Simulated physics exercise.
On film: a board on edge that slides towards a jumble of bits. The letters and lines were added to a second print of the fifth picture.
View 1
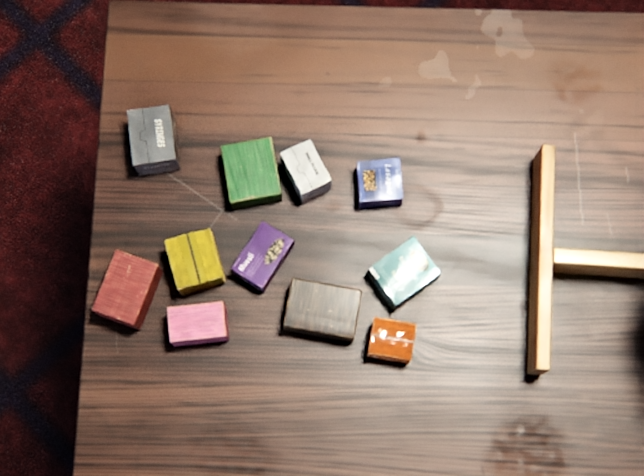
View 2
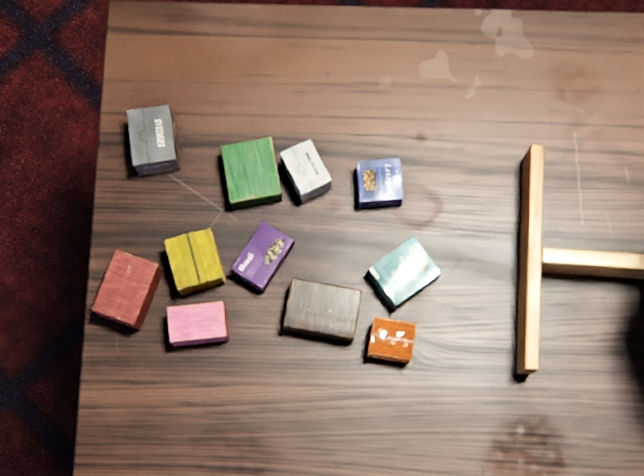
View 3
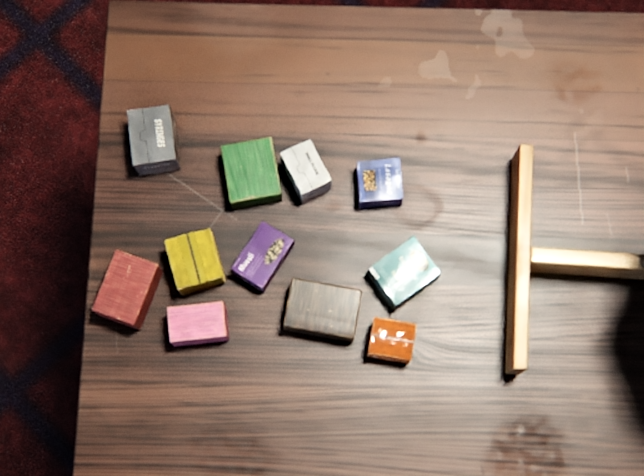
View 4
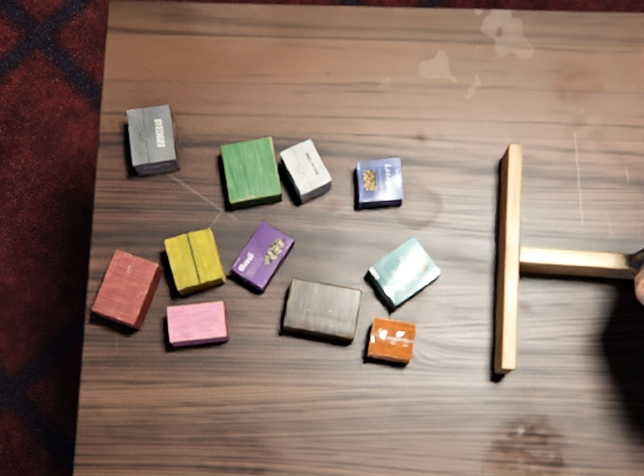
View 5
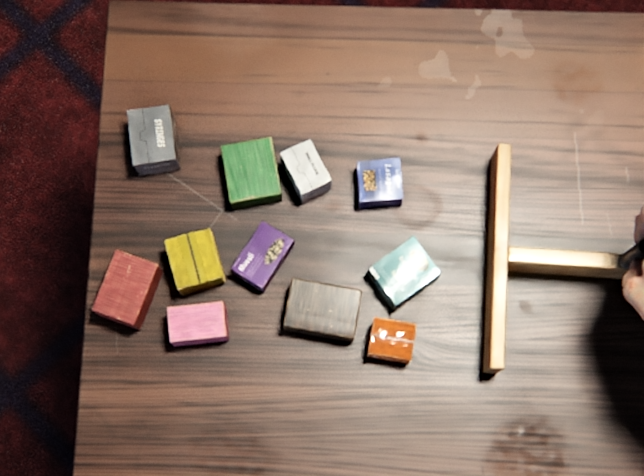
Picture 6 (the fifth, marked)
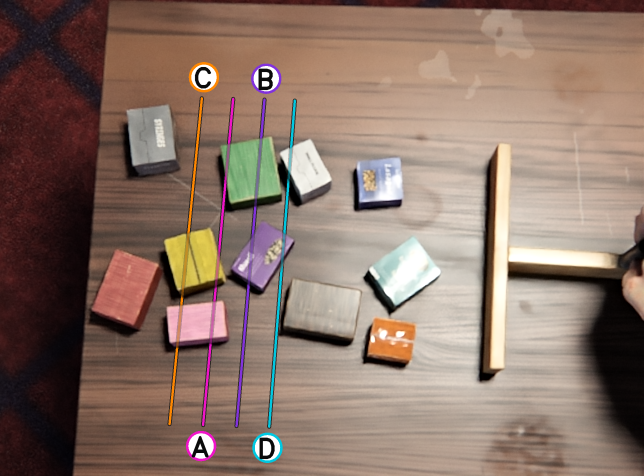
A hand sliding a T-shaped wooden board slowly left across a wooden table towards a scattered group of colourful small blocks and boxes.
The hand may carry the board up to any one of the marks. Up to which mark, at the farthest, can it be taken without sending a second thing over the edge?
The farthest such stop is B.
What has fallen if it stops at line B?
It is the red block.
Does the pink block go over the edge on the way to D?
No.
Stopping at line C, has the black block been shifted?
Yes.
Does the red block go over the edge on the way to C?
Yes.
On the marked copy, A at (219, 257); B at (251, 257); C at (186, 256); D at (282, 258).
Following B. Soon after the start, board (411, 251); orange box (375, 340); black block (307, 315).
Later, board (322, 249); red block (123, 289); pink block (165, 327).
In the end, board (255, 247); red block over the edge; grey box (105, 135); one fallen.
As for the rest, A drops three; C drops five; D is within the limit but short.
